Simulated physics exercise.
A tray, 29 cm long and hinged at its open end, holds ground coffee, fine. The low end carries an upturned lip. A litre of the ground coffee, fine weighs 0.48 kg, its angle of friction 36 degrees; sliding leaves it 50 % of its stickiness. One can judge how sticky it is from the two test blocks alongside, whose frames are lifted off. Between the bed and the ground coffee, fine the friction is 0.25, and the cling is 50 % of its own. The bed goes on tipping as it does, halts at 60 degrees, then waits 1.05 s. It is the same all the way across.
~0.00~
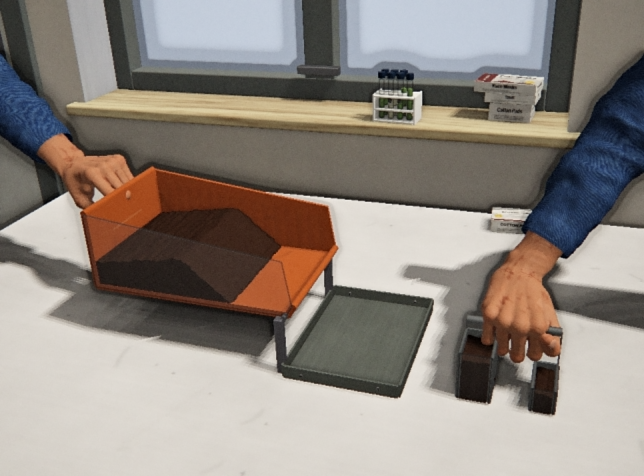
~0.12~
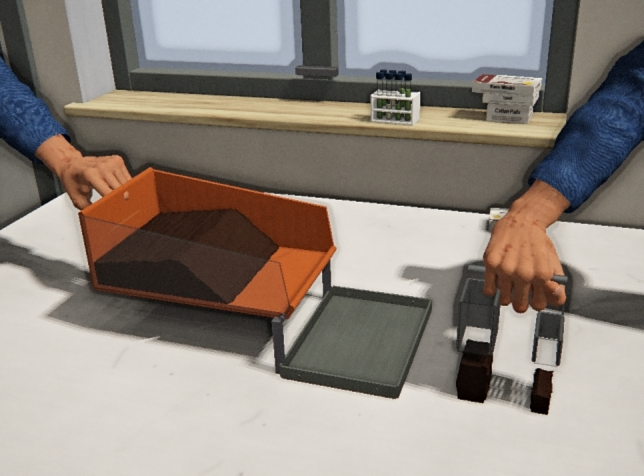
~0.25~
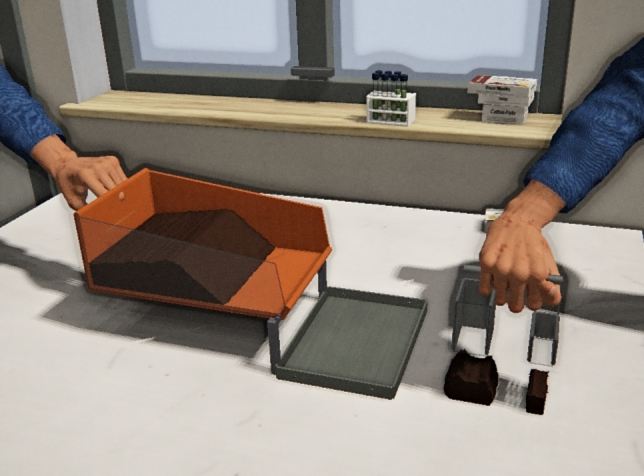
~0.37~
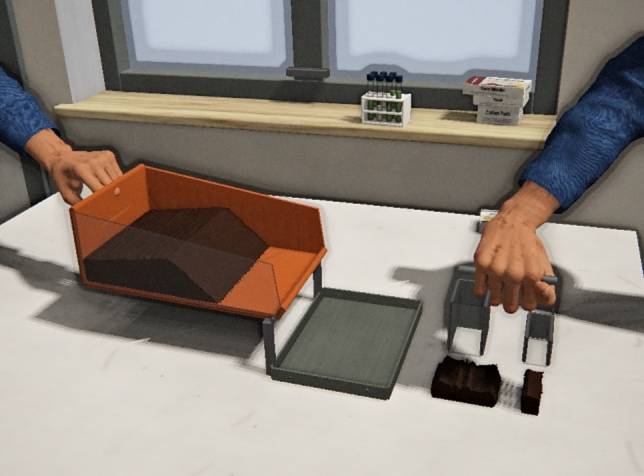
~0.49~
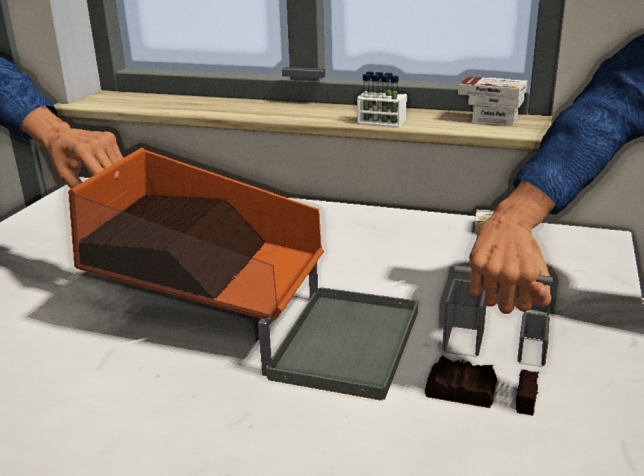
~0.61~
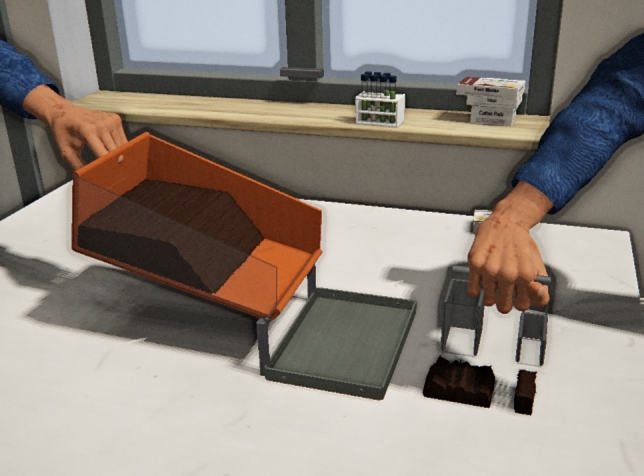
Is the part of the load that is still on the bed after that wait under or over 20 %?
Look for a figure south of 20 %.
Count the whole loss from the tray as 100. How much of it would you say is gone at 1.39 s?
Reading: Approx. 70 per cent.
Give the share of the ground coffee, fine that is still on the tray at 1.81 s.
10 percent.
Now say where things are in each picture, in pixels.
The first picture shows top of the high end at (86, 214), tilt 0 degrees; front end of the ground coffee, fine at (228, 302); test blocks 6.2 cm, 2.9 cm high (left to right).
The second picture shows top of the high end at (84, 215), tilt 0 degrees; front end of the ground coffee, fine at (226, 303); test blocks 5.7 cm, 2.9 cm high (left to right).
The third picture shows top of the high end at (79, 216), tilt 0 degrees; front end of the ground coffee, fine at (222, 304); test blocks 4.1 cm, 2.9 cm high (left to right).
The fourth picture shows top of the high end at (75, 211), tilt 2 degrees; front end of the ground coffee, fine at (217, 303); test blocks 3.0 cm, 2.9 cm high (left to right).
The fifth picture shows top of the high end at (74, 194), tilt 7 degrees; front end of the ground coffee, fine at (213, 297); test blocks 2.9 cm, 2.9 cm high (left to right).
The sixth picture shows top of the high end at (79, 176), tilt 13 degrees; front end of the ground coffee, fine at (212, 292); test blocks 2.9 cm, 2.9 cm high (left to right).
By 0.97 s, the tilt is 29 degrees and 100 % is on the bed.
By 1.39 s, the tilt is 48 degrees and 35 % is on the bed.
By 1.81 s, the tilt is 60 degrees and 9 % is on the bed.
By 2.23 s, the tilt is 60 degrees and 9 % is on the bed.
By 2.75 s, at the end, the tilt is 60 degrees and 9 % is on the bed.
